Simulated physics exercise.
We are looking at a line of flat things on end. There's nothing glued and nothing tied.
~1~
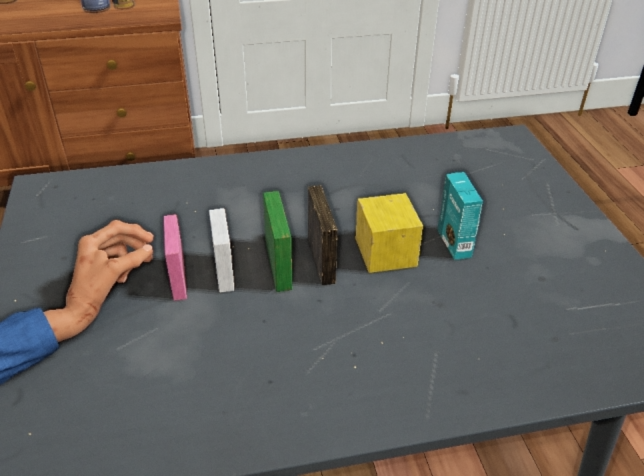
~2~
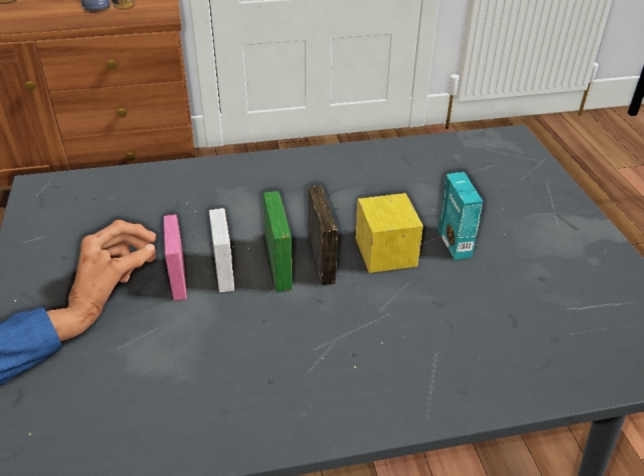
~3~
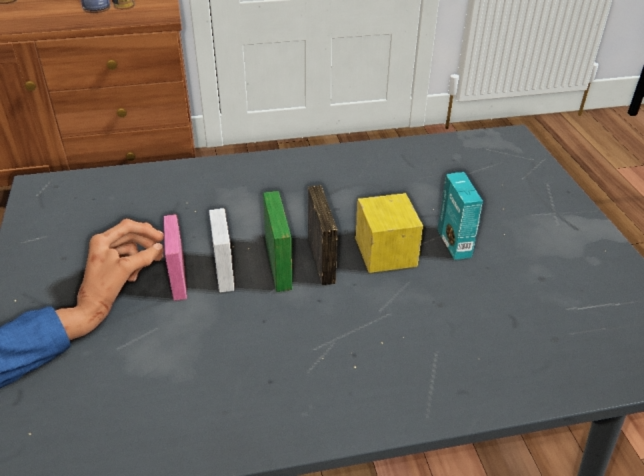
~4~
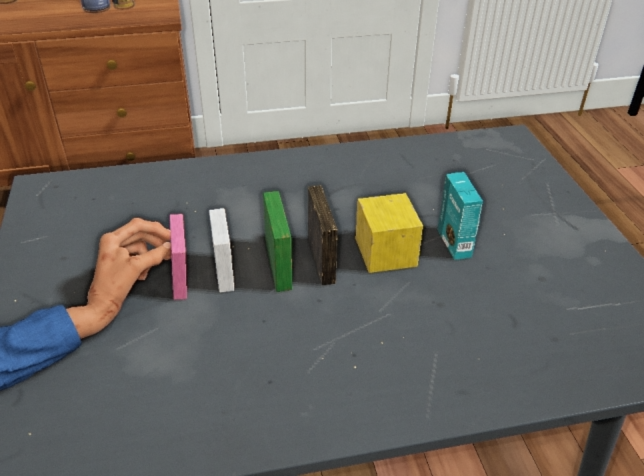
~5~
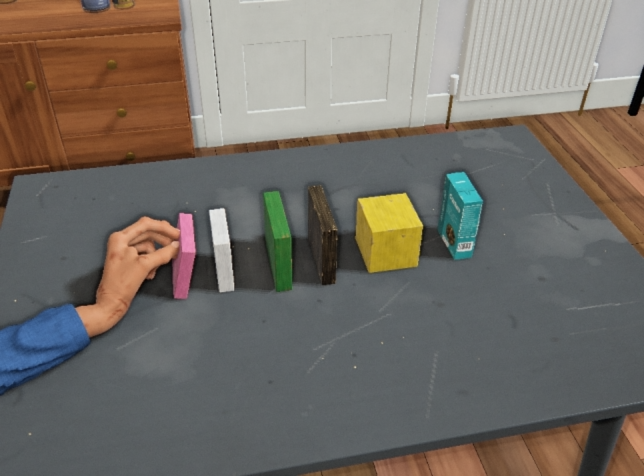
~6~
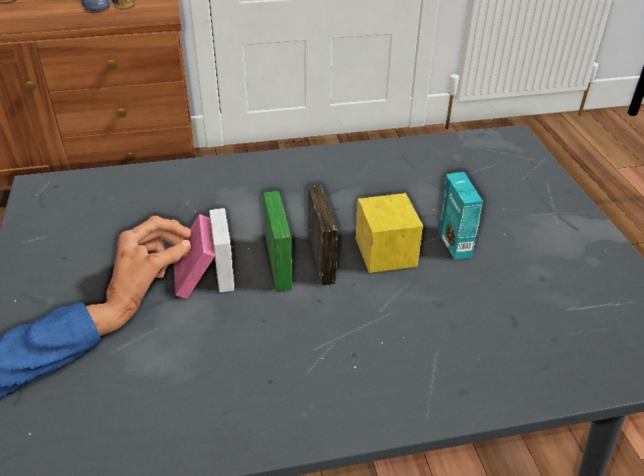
To begin with, a hand in a blue sleeve hovers left of an upright row: pink, white, green and black boards, a yellow block and a teal box. The hand moves right and pushes the pink board, which tilts rightward until it leans against the white board, while the others stay standing.
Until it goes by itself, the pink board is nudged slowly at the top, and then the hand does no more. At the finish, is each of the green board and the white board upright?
Green board: No; white board: No.
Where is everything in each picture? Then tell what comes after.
In the first picture, green board (278, 241); white board (222, 251).
In the second picture, black board (322, 235); yellow block (388, 233).
In the third picture, black board (322, 235); yellow block (388, 233).
In the fourth picture, pink board 6° over; black board (322, 235); yellow block (388, 233).
In the fifth picture, pink board 15° over; black board (322, 235); yellow block (388, 233).
In the sixth picture, pink board 33° over; green board (278, 241); white board (222, 251).
Then, 0.20 s later than the last frame, pink board 48° over; white board tilted by 19° near (233, 249).
Then, 0.80 s later than the last frame, pink board 63° over; white board tilted by 47° near (248, 251); green board tilted by 8° near (283, 239).
Then, 1.20 s later than the last frame, pink board 69° over; white board tilted by 62° near (254, 254); green board tilted by 32° near (298, 239); black board tilted by 8°.
Then, 1.30 s later than the last frame, pink board 70° over; white board tilted by 68° near (257, 256); green board tilted by 50° near (307, 242); black board tilted by 31°.
When it is over, lying over on the table, green board and white board; left askew, black board; yellow block as before. End places, in pixels of the last picture, green board near (309, 243), white board near (258, 256).
